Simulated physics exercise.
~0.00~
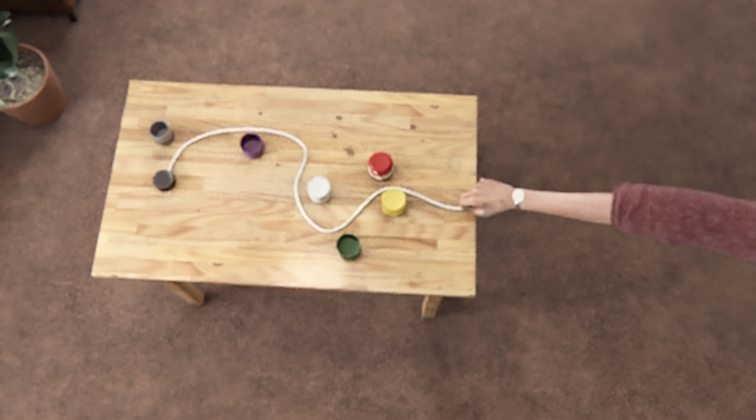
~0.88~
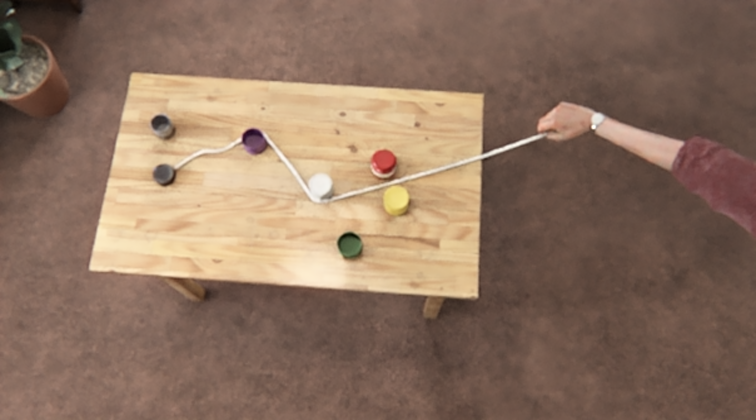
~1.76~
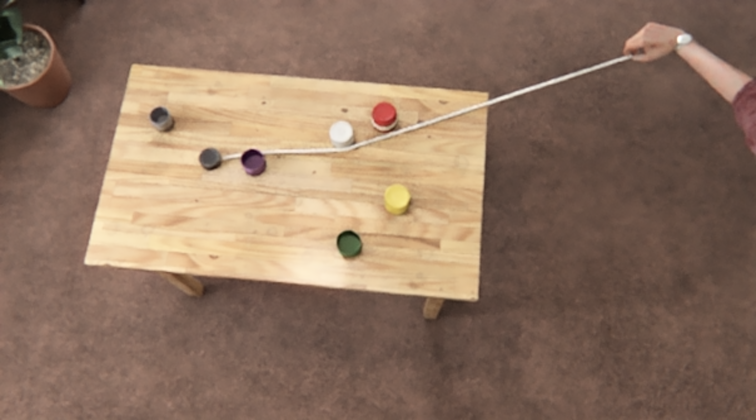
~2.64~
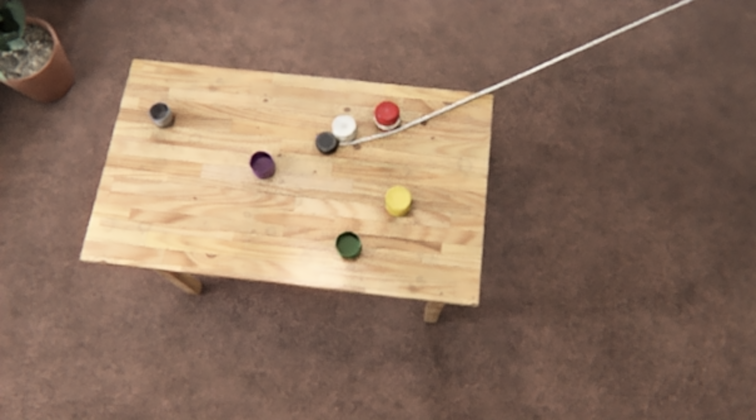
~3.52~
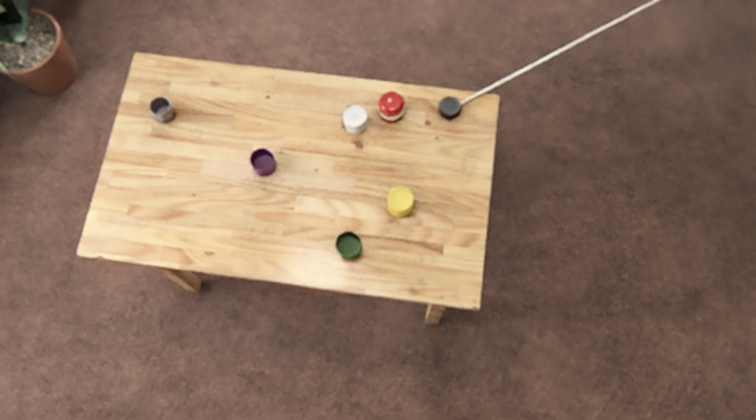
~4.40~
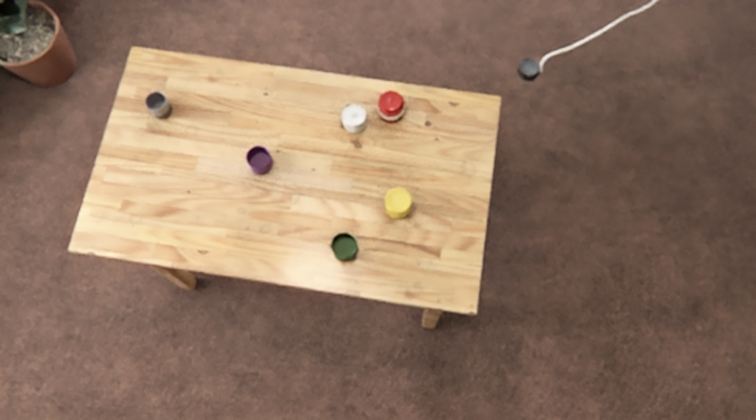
To begin with, a hand at the right edge of a wooden table holds a white cord that winds among several small containers to a black, round object on the left. The hand pulls away to the upper right, drawing the cord taut against the purple cup and white tin. The black object slides right, while the white tin and red jar shift toward the far edge and the purple cup moves slightly. The black object continues past them to the table's right edge. Finally, it hangs from the cord beyond the table, while the six containers remain on top.
